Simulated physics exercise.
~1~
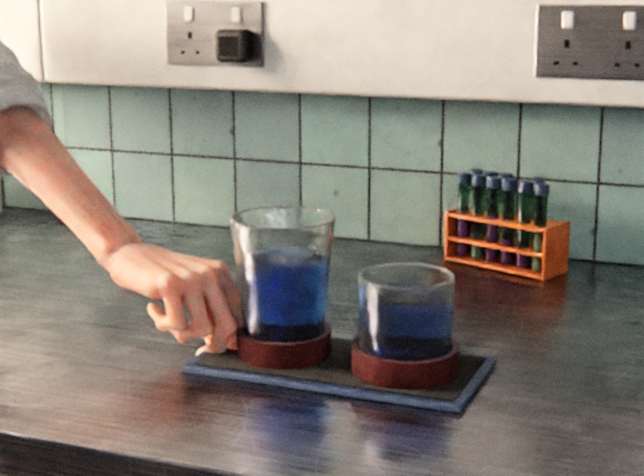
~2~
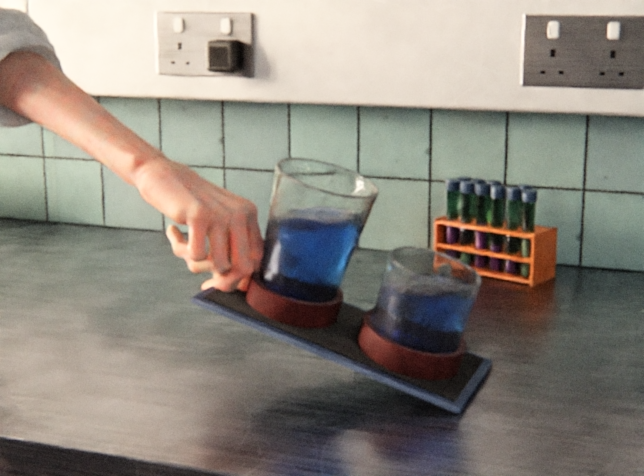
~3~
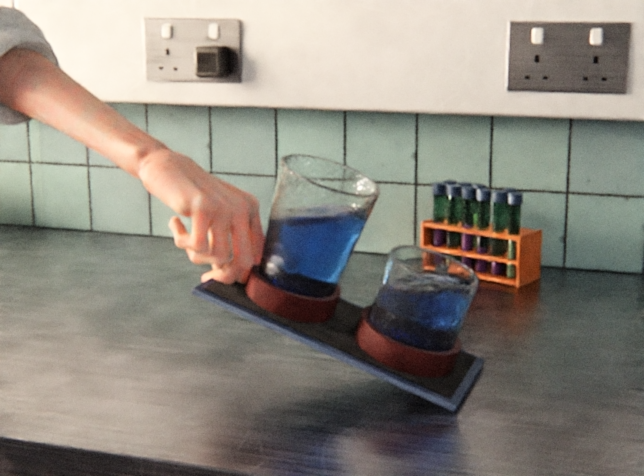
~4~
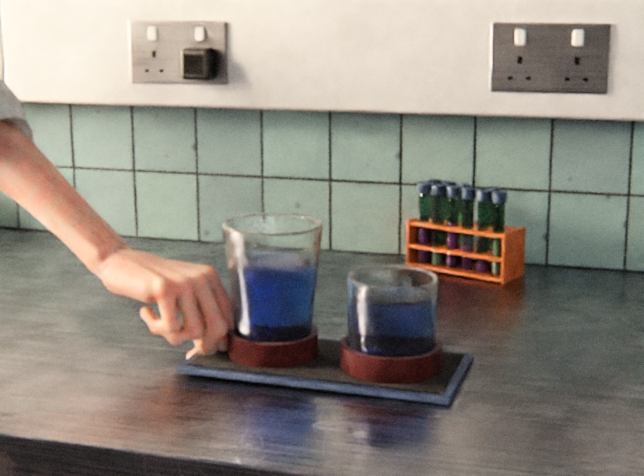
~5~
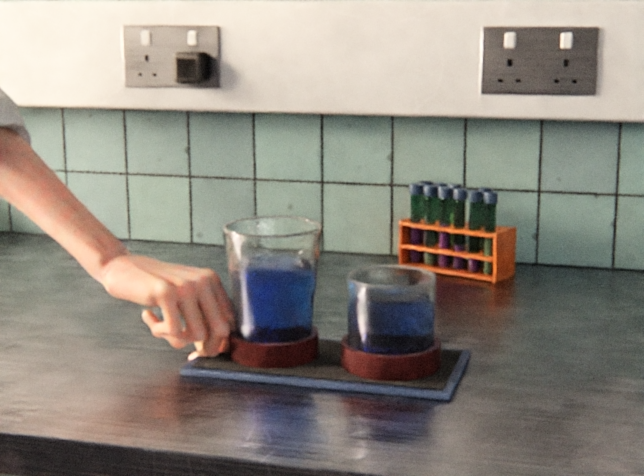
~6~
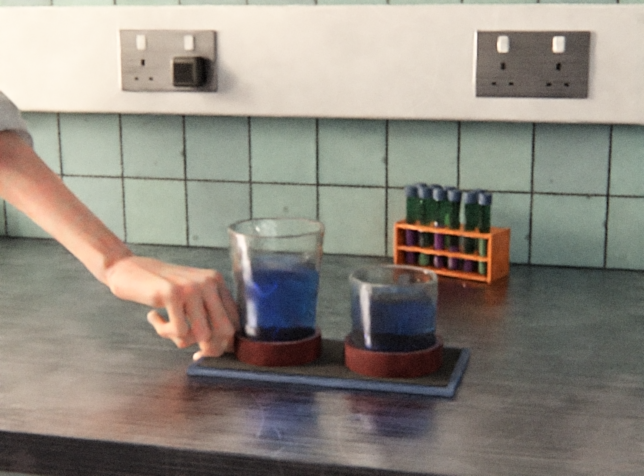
A hand grips the left end of a dark, blue-edged tray on a worktop, where a taller glass and a shorter one, both holding blue liquid, sit in reddish-brown holders. The hand raises that end, tipping the tray down toward the right. The glasses lean with it, and the liquid shifts toward their right sides while the holders keep them in place. The hand then lowers the tray flat again as the view drifts slightly sideways. At the end both glasses stand upright, the taller one unspilt, with the hand still at the tray's left edge.
